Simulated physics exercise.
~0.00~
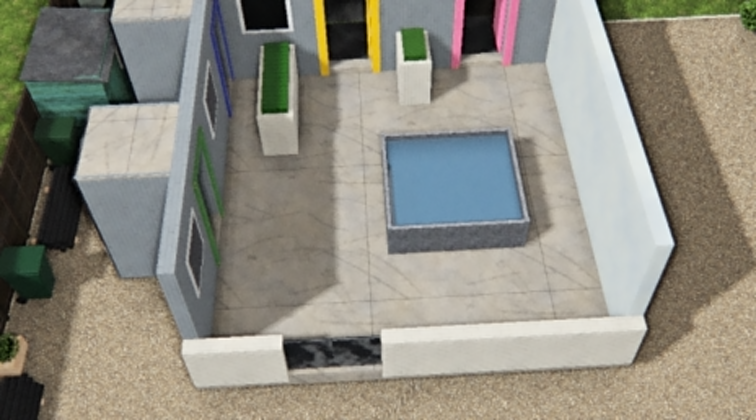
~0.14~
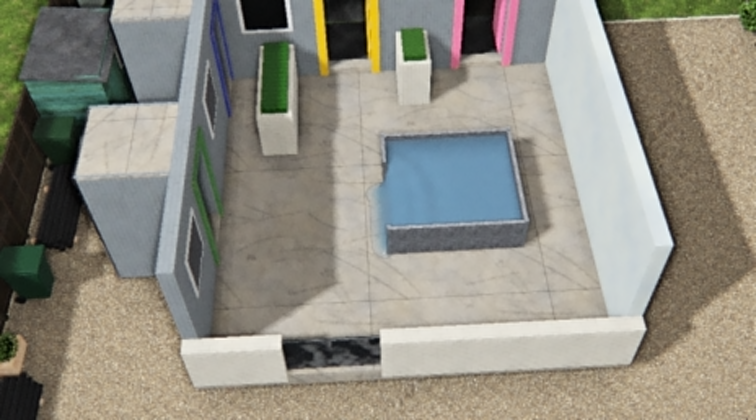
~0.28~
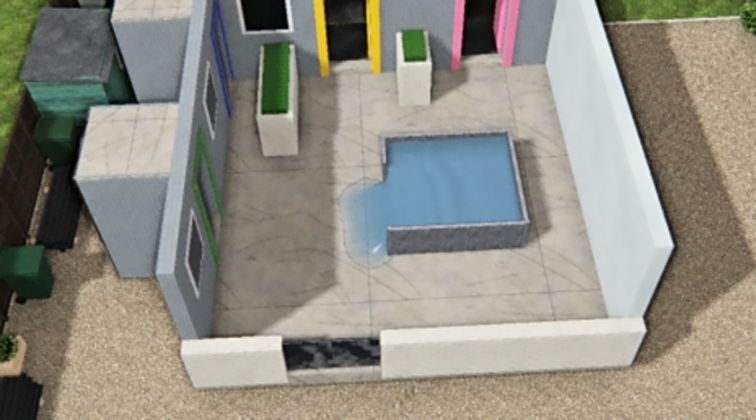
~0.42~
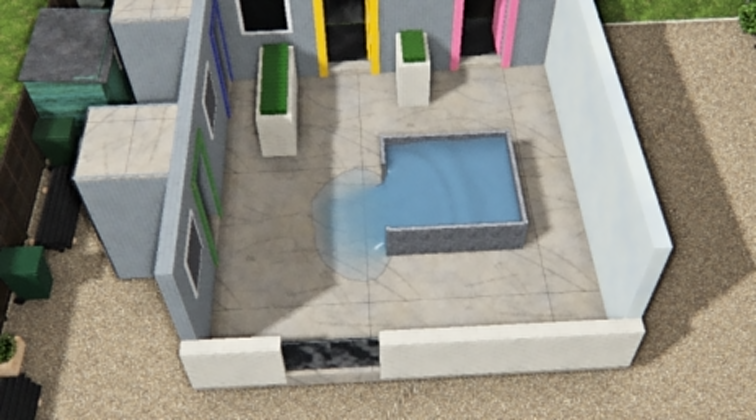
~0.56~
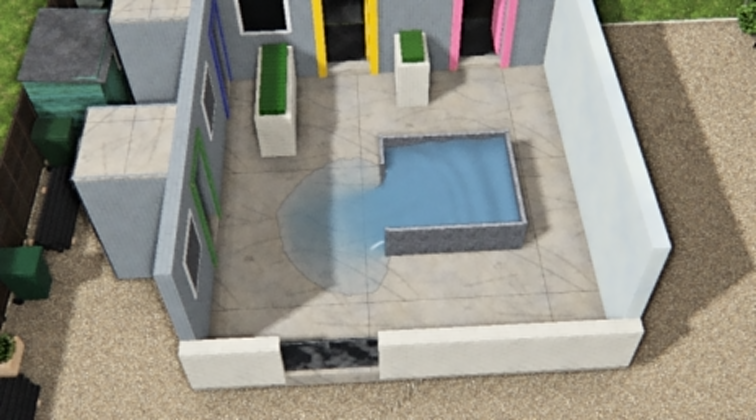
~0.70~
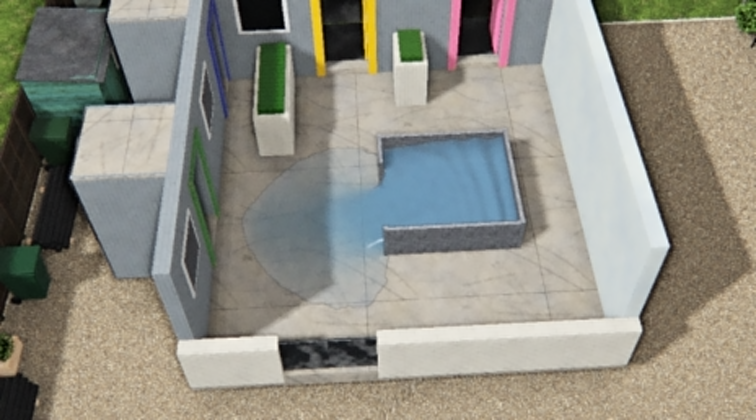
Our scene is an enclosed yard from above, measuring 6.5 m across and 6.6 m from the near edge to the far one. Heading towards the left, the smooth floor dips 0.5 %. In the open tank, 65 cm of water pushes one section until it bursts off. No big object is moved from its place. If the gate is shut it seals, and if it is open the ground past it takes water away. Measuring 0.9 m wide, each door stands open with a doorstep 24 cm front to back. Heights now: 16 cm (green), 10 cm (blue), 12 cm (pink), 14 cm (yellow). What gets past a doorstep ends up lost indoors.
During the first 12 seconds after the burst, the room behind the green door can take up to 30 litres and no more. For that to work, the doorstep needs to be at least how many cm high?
At least about 27 cm high.
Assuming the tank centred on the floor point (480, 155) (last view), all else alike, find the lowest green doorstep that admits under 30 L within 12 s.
A minimum of about 19 cm.
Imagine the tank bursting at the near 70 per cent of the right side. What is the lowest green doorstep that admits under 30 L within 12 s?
In that case you'd want it roughly 7.5 cm high.
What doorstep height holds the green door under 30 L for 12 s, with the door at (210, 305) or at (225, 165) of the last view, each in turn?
Roughly 21 cm, then roughly 16 cm.
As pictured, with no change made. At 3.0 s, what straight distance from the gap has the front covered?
Distance from gap: Approx. 4.8 m.
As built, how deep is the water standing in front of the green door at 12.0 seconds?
Roughly 8.0 cm deep.
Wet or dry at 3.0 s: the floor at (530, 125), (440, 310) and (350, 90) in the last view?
So the three spots come out spared, spared, spared, in that order.
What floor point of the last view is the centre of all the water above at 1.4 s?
About (397, 212).
After 1.4 s water covers 30 % of the floor, deepest (35 cm) near (379, 230); 30 cm at the green door, 35 litres in over its 16 cm doorstep.
After 3.0 s water covers 35 % of the floor, deepest (33 cm) near (206, 366); 27 cm at the green door, 173 litres in over its 16 cm doorstep.
After 12.0 s water covers 100 % of the floor, deepest (10 cm) near (529, 86); 8 cm at the green door, 211 litres in over its 16 cm doorstep.
At the green door as built, the water arrived by 0.9 s and peaked near 34 cm at 1.6 s.
With a doorstep of 23.5 cm, 68 litres would have come in within the 12 s; with 31.5 cm, 7 litres. So under 30 litres takes about 27 cm.
